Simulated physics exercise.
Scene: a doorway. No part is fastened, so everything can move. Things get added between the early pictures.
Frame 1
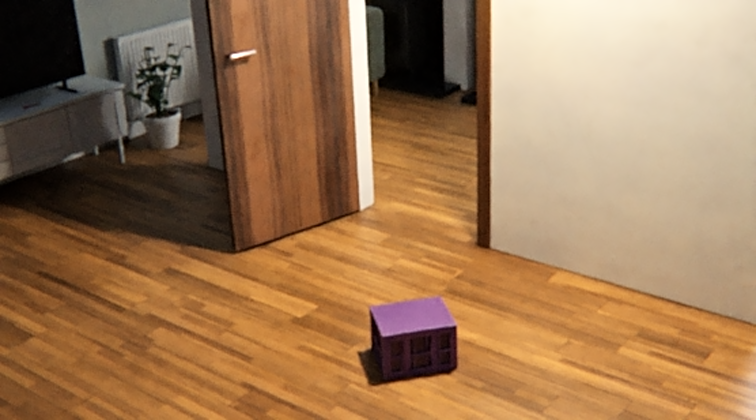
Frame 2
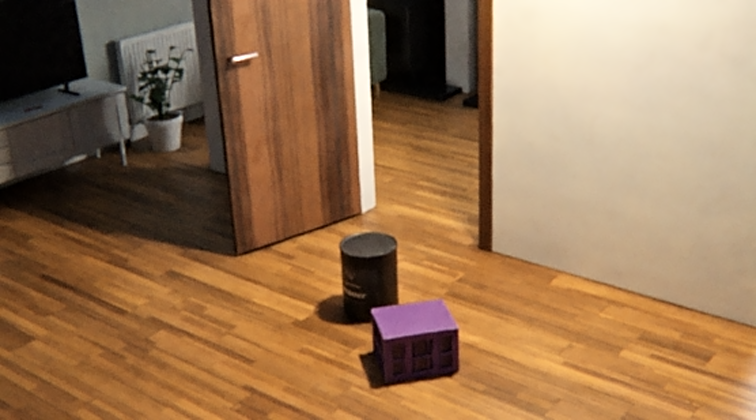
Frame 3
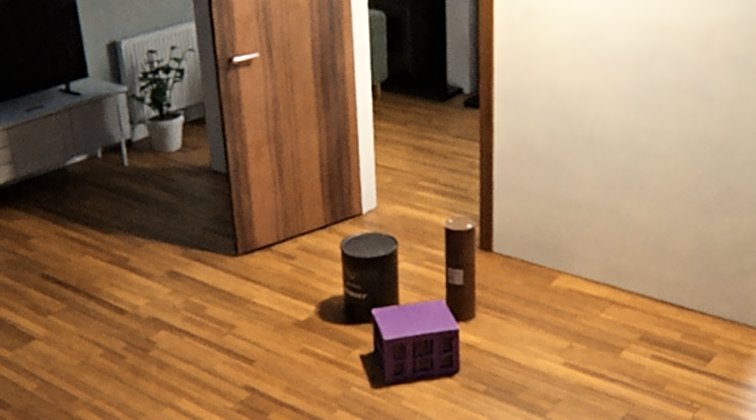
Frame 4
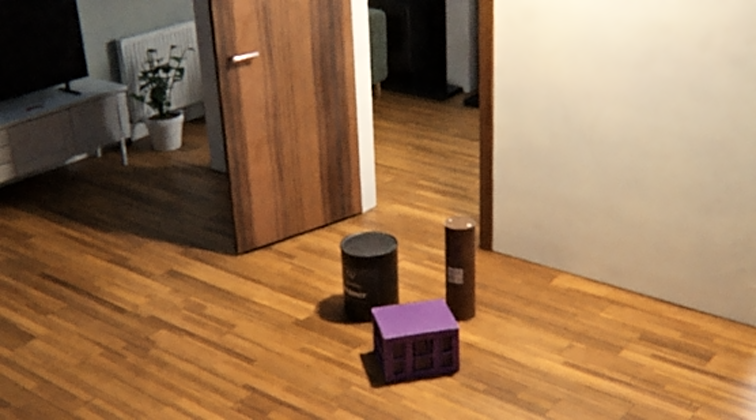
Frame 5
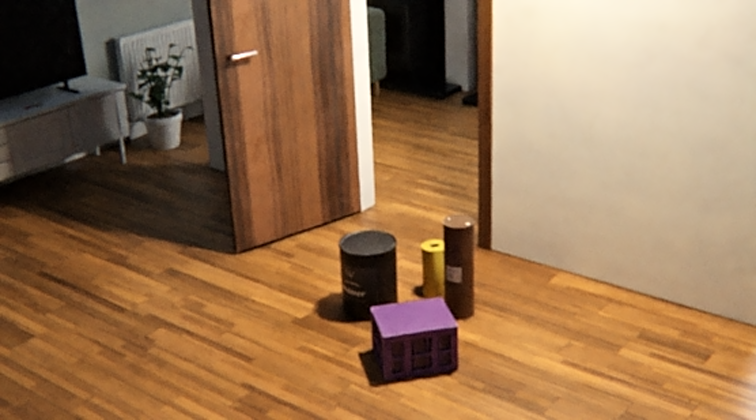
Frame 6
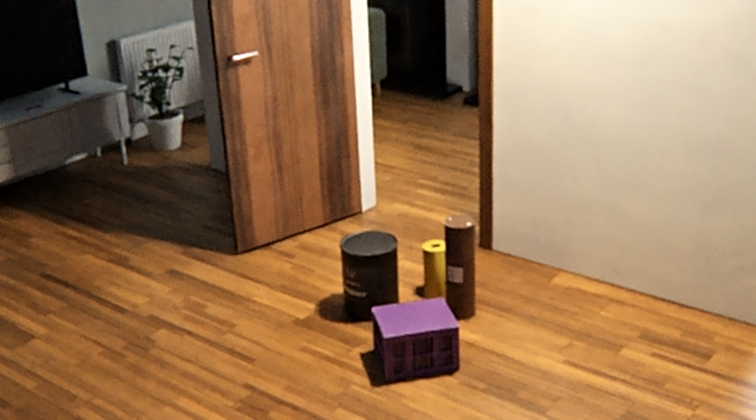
Nothing visibly travels across the wood floor of this room, seen from a raised, essentially steady viewpoint, with a brown door standing open at centre. A purple crate sits alone in front at first, with a potted plant and a screen at left and a pale wall at right. A black pail appears behind the crate, then a brown canister to its right, then a yellow roll between them, and all stay still.
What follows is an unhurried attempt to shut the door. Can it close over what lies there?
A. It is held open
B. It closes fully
It closes fully (B).
Then, 0.50 s later than the last frame, door 82° open.
Then, 0.90 s later than the last frame, door 42° open.
Then, 1.20 s later than the last frame, door 10° open.
When it is over, door 0° open; all 4 as before. End places, in pixels of the last picture, yellow roll near (436, 270).
